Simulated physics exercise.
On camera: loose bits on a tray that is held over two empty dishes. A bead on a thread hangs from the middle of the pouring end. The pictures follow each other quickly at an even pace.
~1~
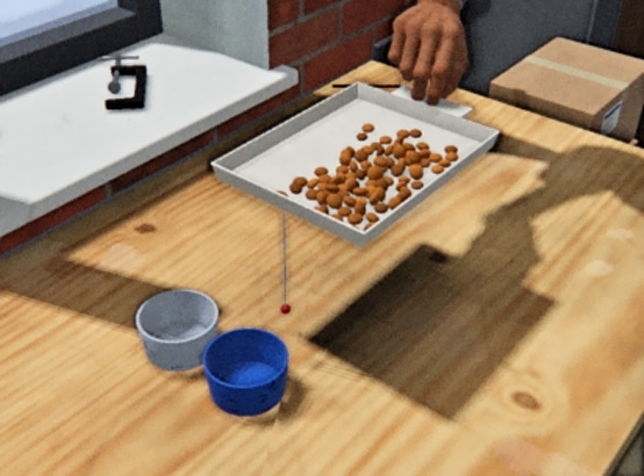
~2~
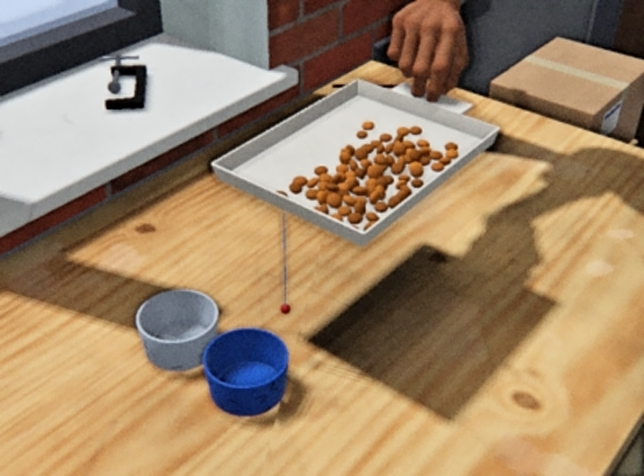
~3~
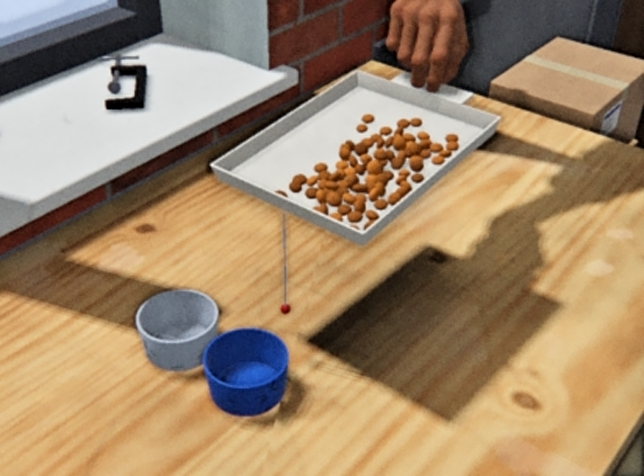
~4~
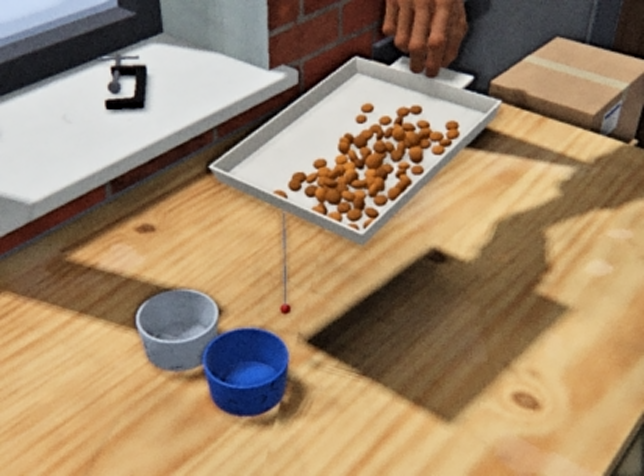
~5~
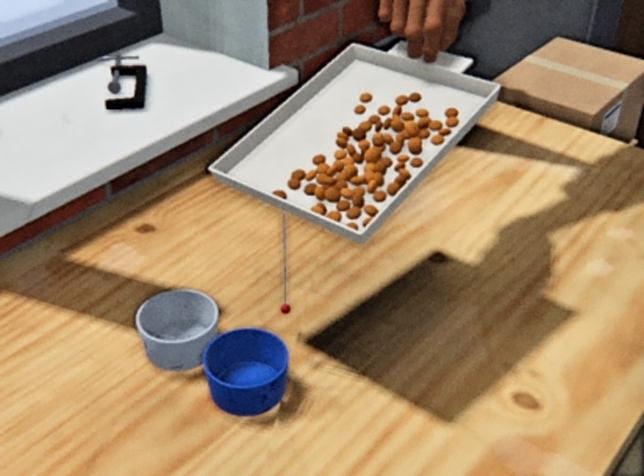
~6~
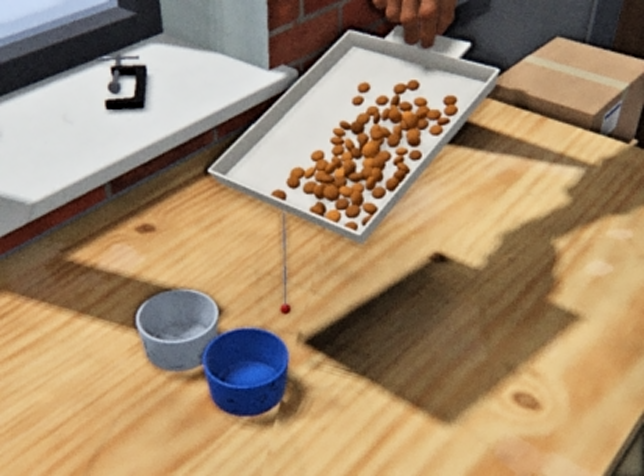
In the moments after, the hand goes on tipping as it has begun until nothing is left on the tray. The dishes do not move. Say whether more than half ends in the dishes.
Caught overall: More than half.
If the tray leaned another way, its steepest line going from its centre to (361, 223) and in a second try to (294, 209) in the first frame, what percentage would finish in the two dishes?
In turn 0 and 50 in a hundred.
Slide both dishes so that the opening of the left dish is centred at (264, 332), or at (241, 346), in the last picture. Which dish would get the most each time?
At the first place left, at the second left.
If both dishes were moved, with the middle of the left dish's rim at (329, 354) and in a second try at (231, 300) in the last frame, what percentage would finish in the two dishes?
In turn 0 and 30 in a hundred.
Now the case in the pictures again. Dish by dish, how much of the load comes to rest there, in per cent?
For the left dish some 30 %, for the right dish some 50 %.
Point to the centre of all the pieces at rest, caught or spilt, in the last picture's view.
Roughly at (234, 374).
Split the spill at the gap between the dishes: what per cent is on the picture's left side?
Some 20 per cent.
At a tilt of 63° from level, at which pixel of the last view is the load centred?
Roughly at (291, 179).
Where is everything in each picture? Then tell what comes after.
Corners of the pouring end near (217, 163) and (363, 230), level; middle of the load near (376, 174), bits of cat kibble; left dish near (150, 349); right dish near (218, 394); bead on its thread near (286, 309), in the first picture.
Corners of the pouring end near (217, 163) and (363, 230), level; middle of the load near (376, 172), in the second picture.
Corners of the pouring end near (216, 164) and (362, 230), tipped barely, lowest at the left corner; middle of the load near (376, 168), in the third picture.
Corners of the pouring end near (215, 166) and (361, 229), tipped a little, lowest at the left corner; middle of the load near (376, 161), in the fourth picture.
Corners of the pouring end near (214, 167) and (360, 230), tipped a little, lowest at the left corner; middle of the load near (375, 155), in the fifth picture.
Corners of the pouring end near (214, 169) and (359, 230), tipped clearly, lowest at the left corner; middle of the load near (373, 148); left dish near (150, 349); right dish near (218, 394), in the sixth picture.
Shortly afterwards, tray tipped steeply; the whole lot on the tray.
Next, tray tipped past a quarter turn; near a quarter on the tray; near a quarter in the right dish; a little in the left dish; a little outside both; near a third in the air.
Some moments later, tray tipped past a quarter turn; near half in the right dish; near a quarter in the left dish; near a quarter outside both.
In the end, tray tipped past a quarter turn; near half in the right dish; near a quarter in the left dish; near a quarter outside both.
